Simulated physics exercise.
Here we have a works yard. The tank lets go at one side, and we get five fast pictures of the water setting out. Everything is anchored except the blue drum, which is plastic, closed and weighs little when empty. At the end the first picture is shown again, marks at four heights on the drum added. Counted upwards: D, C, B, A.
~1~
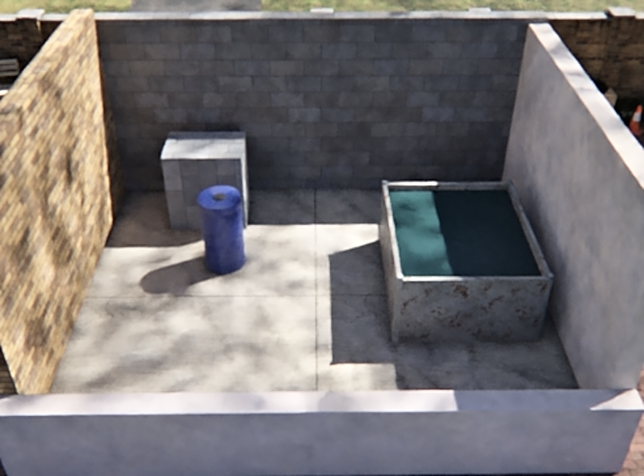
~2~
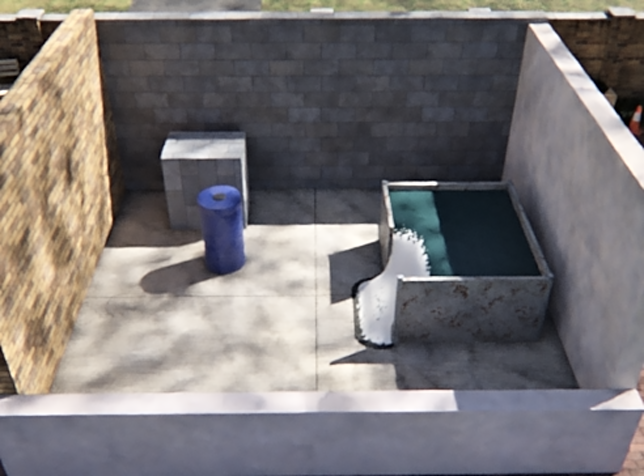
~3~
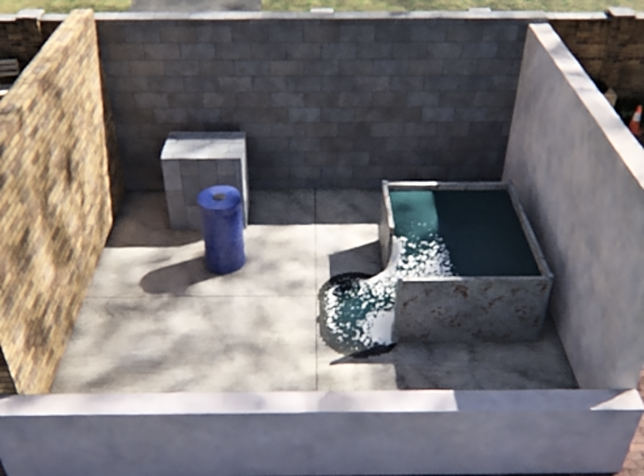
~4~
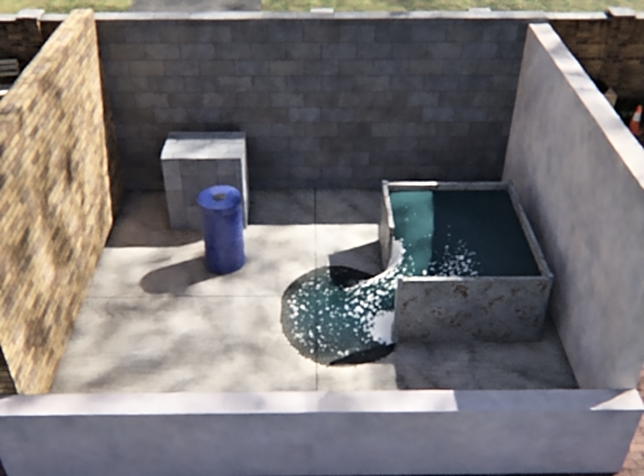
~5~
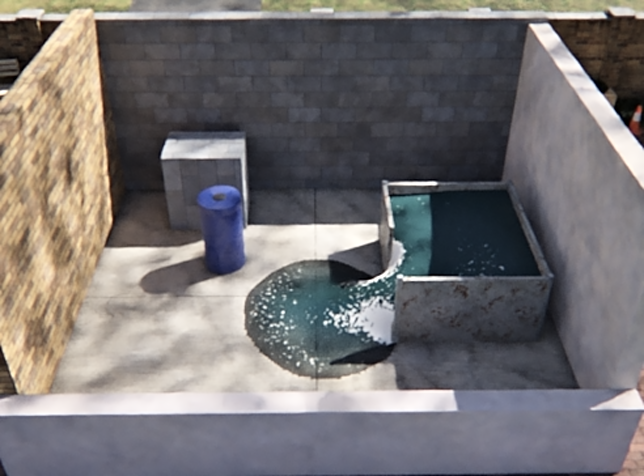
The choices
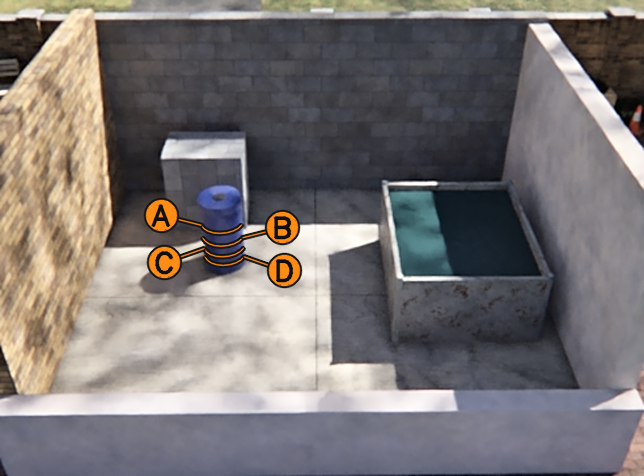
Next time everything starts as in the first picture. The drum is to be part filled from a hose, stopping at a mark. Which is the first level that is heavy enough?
Go for C.
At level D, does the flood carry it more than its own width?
Yes, clearly.
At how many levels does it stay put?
Three of the four.
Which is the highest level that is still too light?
It is D.
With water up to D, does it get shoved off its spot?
Yes, that goes wrong.
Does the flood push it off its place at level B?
No, that is safe.
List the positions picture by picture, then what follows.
Lid of the blue drum at (219, 197); tank full, its middle at (459, 232).
Water covers 2 % of the ground and is seen nearest the drum at (360, 293).
Water covers 4 % of the ground and is seen nearest the drum at (327, 293).
Water covers 8 % of the ground and is seen nearest the drum at (294, 290).
Lid of the blue drum at (219, 197); water covers 12 % of the ground and is seen nearest the drum at (267, 283).
On the marked copy, A at (220, 233); B at (221, 246); C at (222, 256); D at (223, 265); from the bottom up D, C, B, A.
For level A, it does not move.
For level B, it does not move.
For level C, it does not move.
For level D, it is pushed about twice its own width away.
